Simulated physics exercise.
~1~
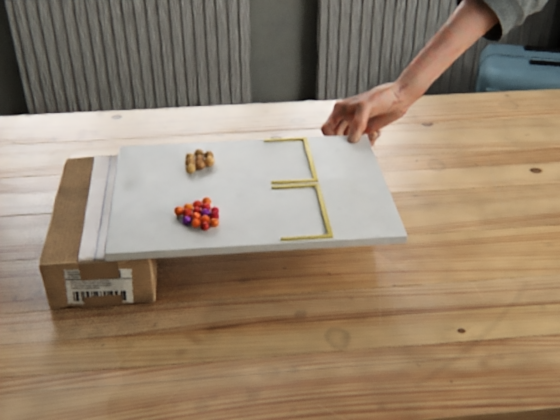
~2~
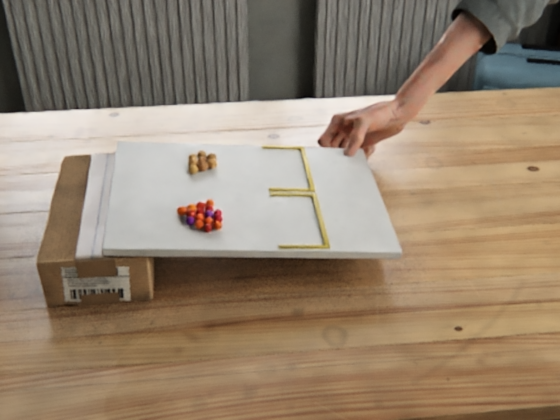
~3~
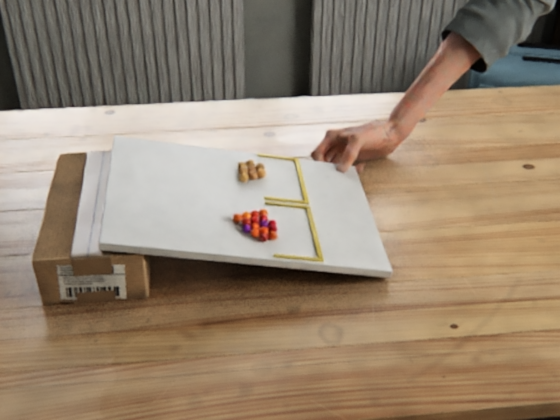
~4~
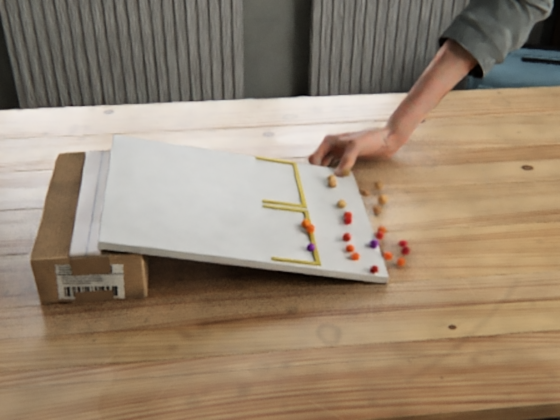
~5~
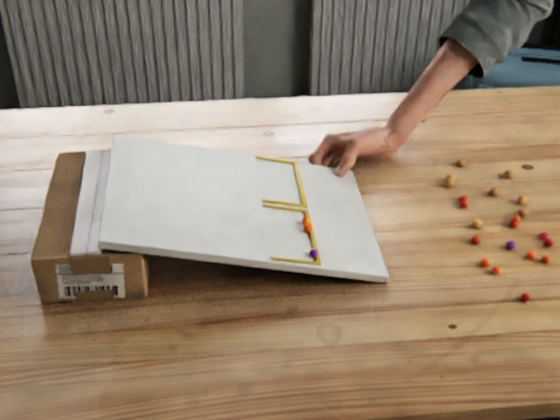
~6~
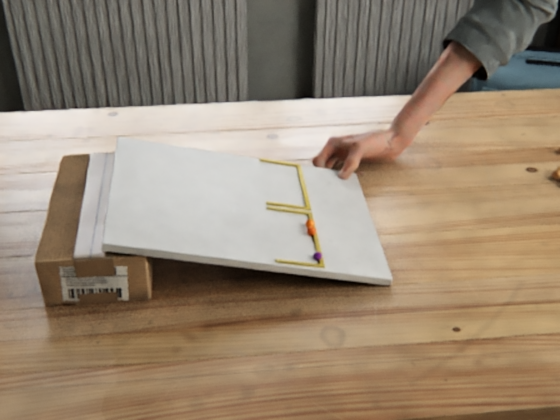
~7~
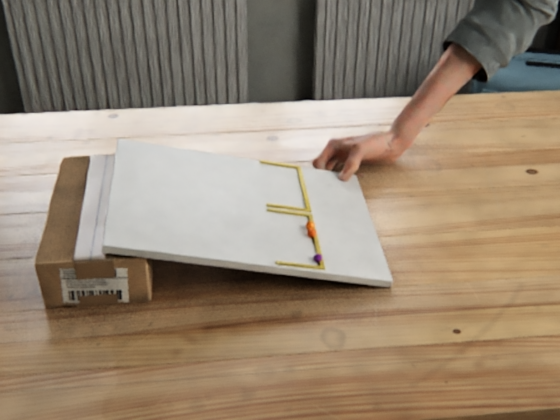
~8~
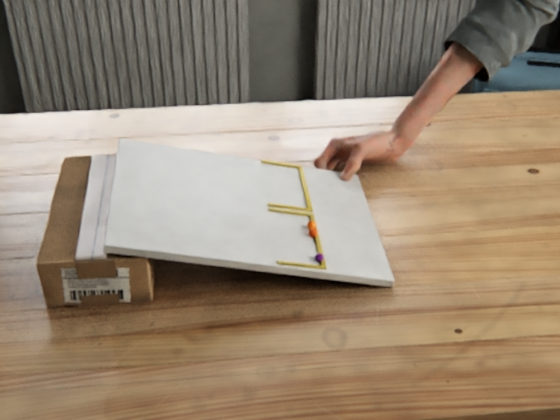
To begin with, a white board lies nearly level, its left end on a cardboard box and its right end held by a hand, with a tan cluster of small balls at the back and a red, orange and purple cluster in front. The hand lowers its end, and the board tilts into a ramp. Both clusters slide right toward the yellow bars. The balls spill past them, scattering off the board and across the wooden table. Finally, the tan ones are gone from view, while a few orange and purple ones rest against the front bar.
